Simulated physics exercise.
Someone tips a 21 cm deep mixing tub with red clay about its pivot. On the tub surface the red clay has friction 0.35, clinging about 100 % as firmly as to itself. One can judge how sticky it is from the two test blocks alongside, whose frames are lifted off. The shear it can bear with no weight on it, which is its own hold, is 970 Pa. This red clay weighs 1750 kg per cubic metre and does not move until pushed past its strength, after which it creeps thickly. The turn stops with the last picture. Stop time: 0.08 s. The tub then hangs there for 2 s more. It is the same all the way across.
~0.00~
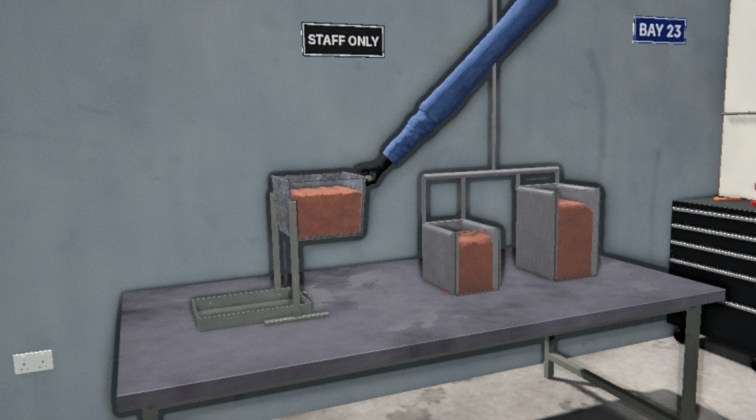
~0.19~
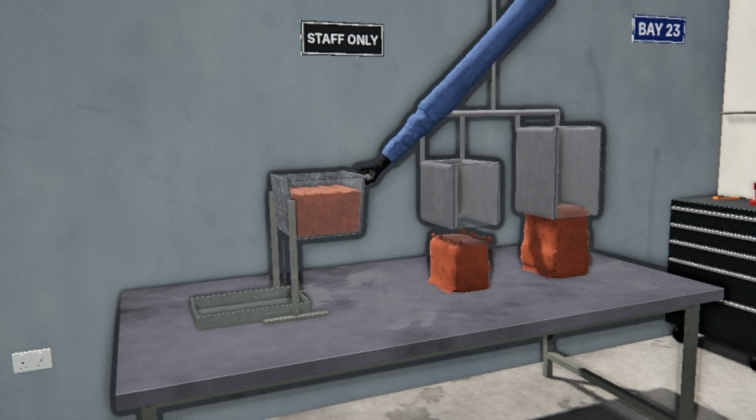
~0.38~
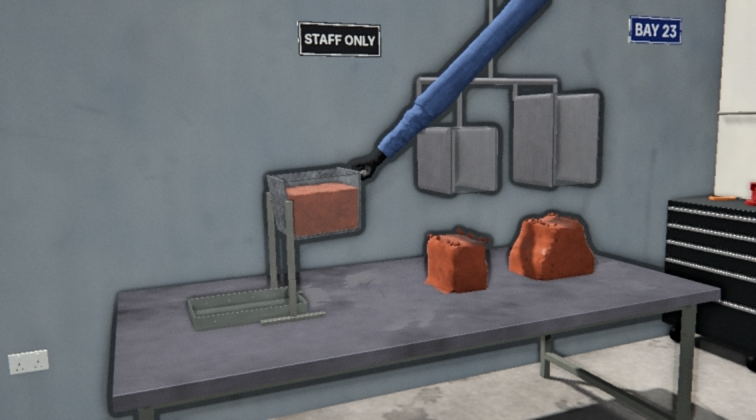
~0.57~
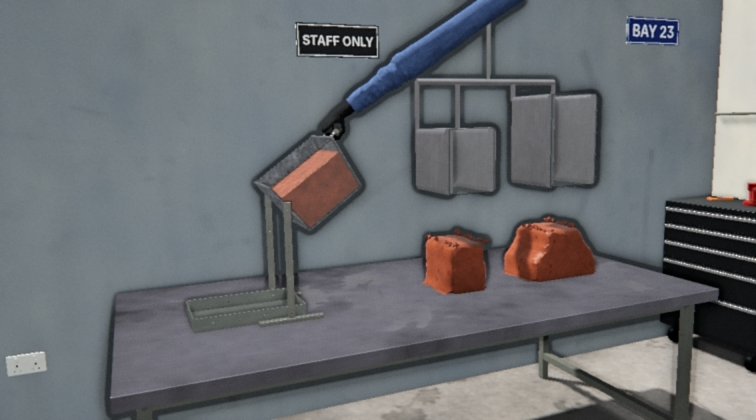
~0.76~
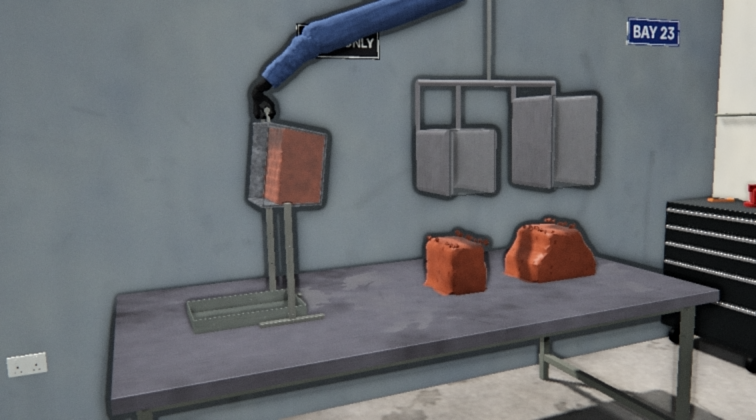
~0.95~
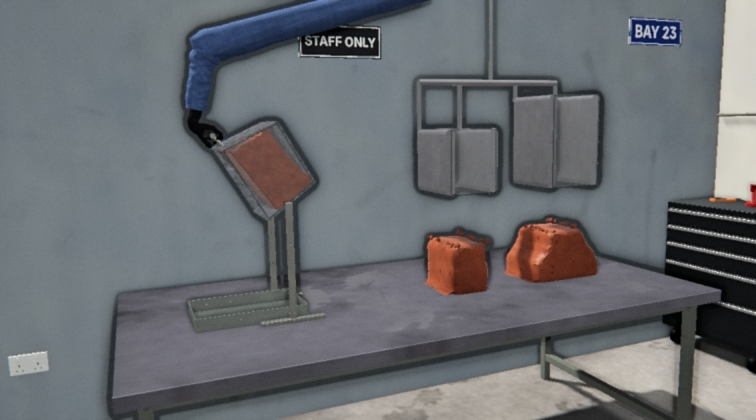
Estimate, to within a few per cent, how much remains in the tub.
Roughly 10 per cent remains in the tub.
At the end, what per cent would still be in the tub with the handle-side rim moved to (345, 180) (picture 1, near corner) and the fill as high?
I'd say around 8 percent would remain in the tub at the end.
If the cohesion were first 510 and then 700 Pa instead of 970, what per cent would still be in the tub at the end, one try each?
Result: 0 % for the first case, 12 % for the second.
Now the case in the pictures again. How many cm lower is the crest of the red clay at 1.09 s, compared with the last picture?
I reckon it's close to 14 cm.
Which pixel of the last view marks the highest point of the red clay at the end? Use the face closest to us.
Roughly at pixel (307, 176).
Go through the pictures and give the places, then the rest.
Handle-side rim at (363, 177), tilt 0 degrees; highest point of the red clay at (352, 192); test blocks 21 cm, 33 cm high (left to right), in the first frame.
Handle-side rim at (363, 176), tilt 0 degrees; highest point of the red clay at (352, 191); test blocks 21 cm, 31 cm high (left to right), in the second frame.
Handle-side rim at (358, 173), tilt 3 degrees; highest point of the red clay at (354, 188); test blocks 21 cm, 25 cm high (left to right), in the third frame.
Handle-side rim at (331, 138), tilt 36 degrees; highest point of the red clay at (336, 154); test blocks 21 cm, 23 cm high (left to right), in the fourth frame.
Handle-side rim at (268, 125), tilt 83 degrees; highest point of the red clay at (288, 130); test blocks 21 cm, 23 cm high (left to right), in the fifth frame.
Handle-side rim at (222, 152), tilt 120 degrees; highest point of the red clay at (269, 130); test blocks 21 cm, 23 cm high (left to right), in the sixth frame.
By 1.09 s, the tub is at 120 degrees and holds 51 %.
By 1.26 s, the tub is at 120 degrees and holds 10 %.
By 1.43 s, the tub is at 120 degrees and holds 10 %.
By 1.60 s, the tub is at 120 degrees and holds 10 %.
By 2.95 s, at the end, the tub is at 120 degrees and holds 10 %.
